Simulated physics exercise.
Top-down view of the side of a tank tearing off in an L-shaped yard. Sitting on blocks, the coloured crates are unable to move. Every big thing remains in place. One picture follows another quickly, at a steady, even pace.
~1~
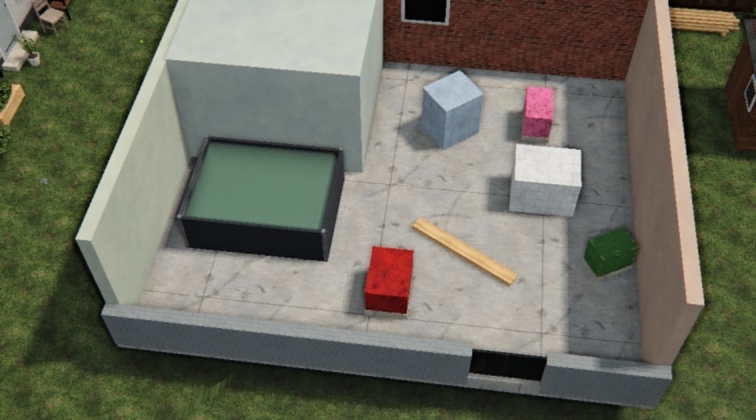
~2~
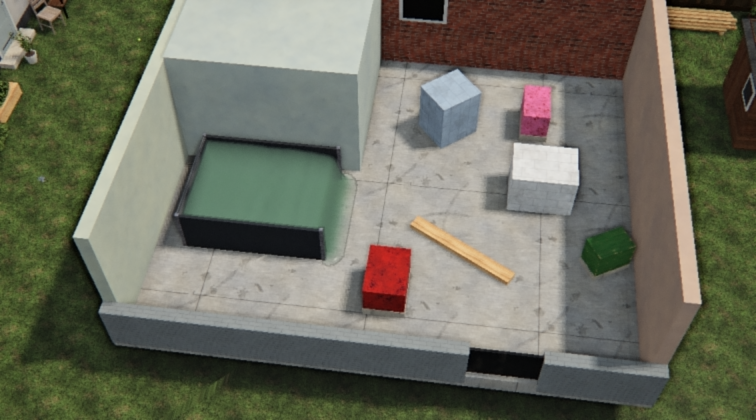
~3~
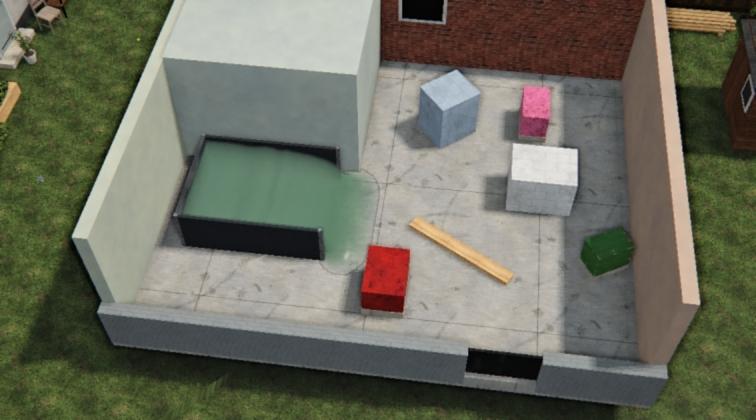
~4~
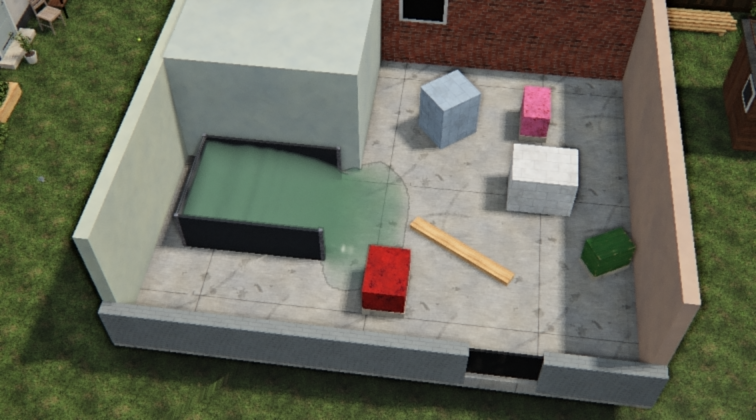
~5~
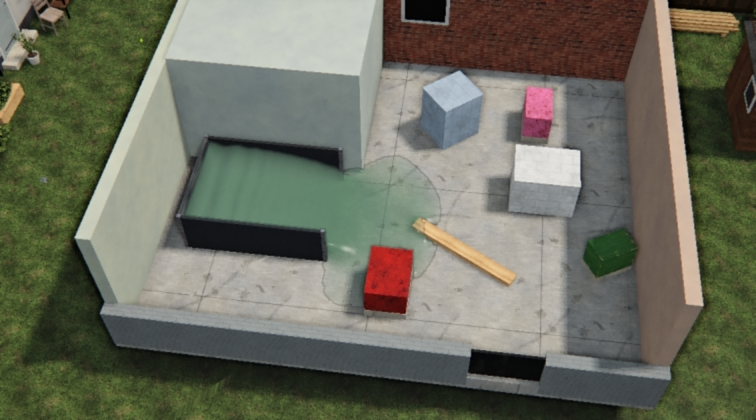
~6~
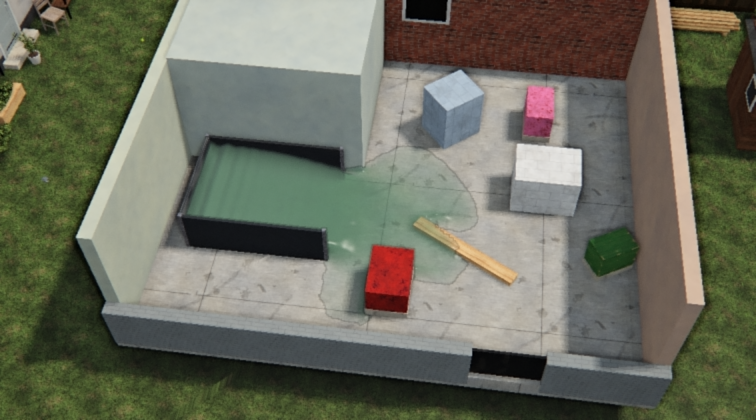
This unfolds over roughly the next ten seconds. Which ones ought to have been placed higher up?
The green crate meets the water, the pink crate meets the water, the red crate meets the water.
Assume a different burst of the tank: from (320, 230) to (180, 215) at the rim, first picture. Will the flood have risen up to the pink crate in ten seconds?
As far as I can tell, the pink one stays clear.
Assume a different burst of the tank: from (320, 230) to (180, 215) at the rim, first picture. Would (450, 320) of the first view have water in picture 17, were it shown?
I'd say it's soaked there.
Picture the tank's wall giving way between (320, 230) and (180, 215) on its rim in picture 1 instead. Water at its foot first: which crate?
The red-painted one.
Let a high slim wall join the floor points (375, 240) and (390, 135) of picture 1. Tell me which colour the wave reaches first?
It's the one in red.
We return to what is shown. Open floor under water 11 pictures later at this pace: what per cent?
I reckon around 60 %.
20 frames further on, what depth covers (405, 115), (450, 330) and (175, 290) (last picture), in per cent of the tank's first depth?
First 2, next 4, last 2 in a hundred.
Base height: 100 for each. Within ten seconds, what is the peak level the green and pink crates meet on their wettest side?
Taking them in the order asked, 270 percent and 160 percent.
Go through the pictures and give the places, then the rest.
The first frame shows still water in the water tank at (263, 185).
In the second frame, the front is at (343, 176), out from the gap at (330, 209).
In the third frame, water pours out at (329, 210) and has run to (346, 270).
In the fourth frame, water pours out at (330, 211) and has run to a hidden place.
In the fifth frame, the front is at (434, 195), out from the gap at (332, 212).
In the sixth frame, water pours out at (333, 212) and has run to (471, 207).
A moment on, water covers 40 % of the floor; the green crate not reached, the pink crate water round its plinth, the red crate water round its plinth.
Next, water covers 60 % of the floor; the green crate water round its plinth, the pink crate water round its plinth, the red crate water round its plinth.
Then, water covers 80 % of the floor; the green crate water round its plinth, the pink crate water round its plinth, the red crate water round its plinth.
Later, water covers 90 % of the floor; the green crate water round its plinth, the pink crate water round its plinth, the red crate water round its plinth.
In the end, water covers 100 % of the floor; the green crate was topped, the pink crate was topped, the red crate was topped.
